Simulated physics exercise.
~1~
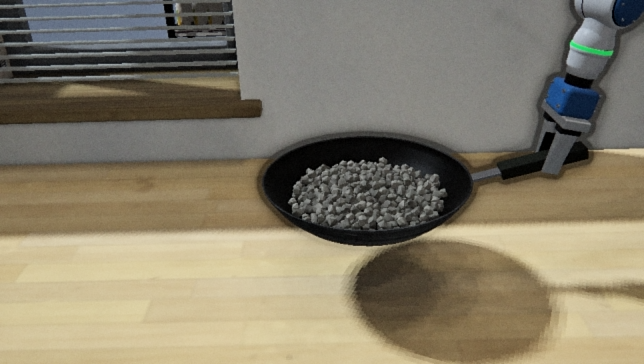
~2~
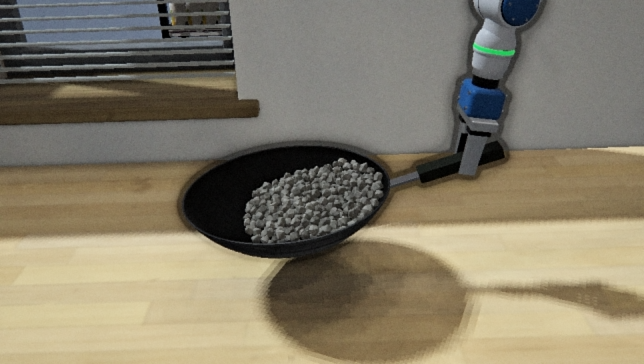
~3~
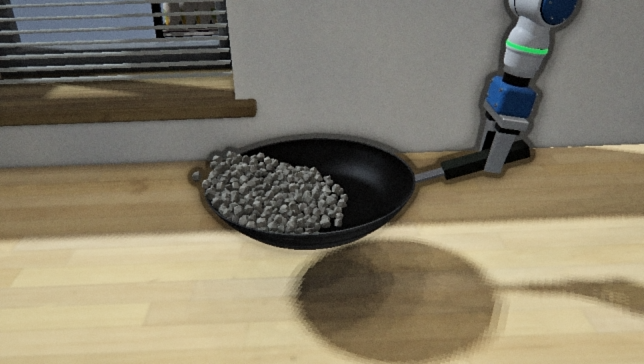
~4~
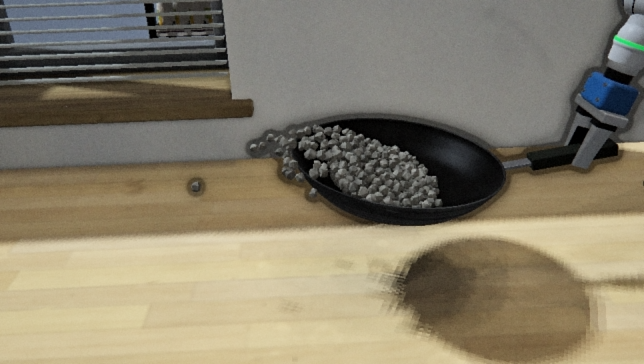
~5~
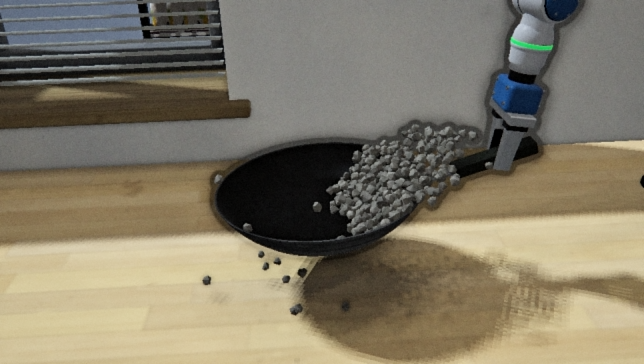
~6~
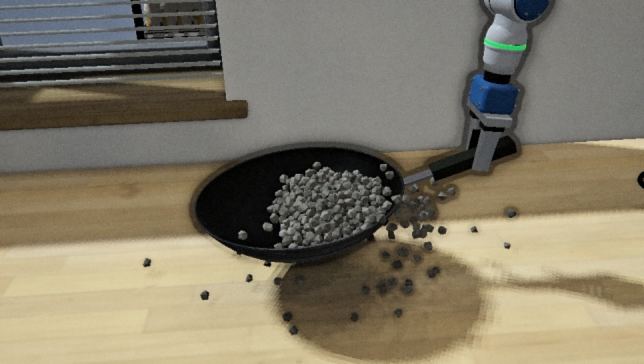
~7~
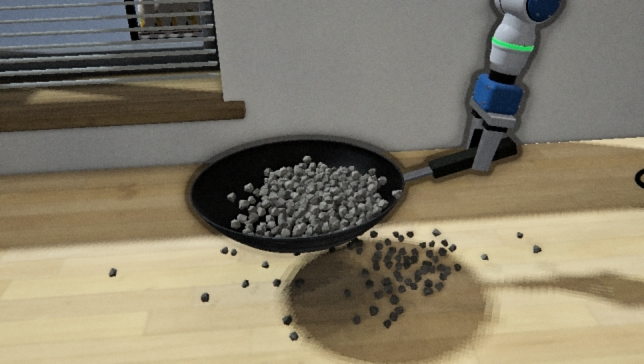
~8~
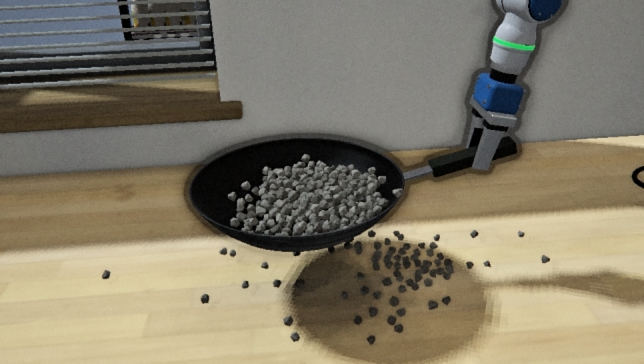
A black frying pan heaped with small grey pebbles hangs above a pale wooden surface, gripped by a white and blue robot arm at the right, seen from the side and slightly above. Behind it are a grey wall and a window with blinds. The arm moves the pan left, then back right, and the pebbles slide to its left side. As the pan swings farther right, some spill over the left rim. It then jerks left, and the load surges toward the handle, spilling more. Finally the pan stays still, most pebbles inside and dozens scattered below.
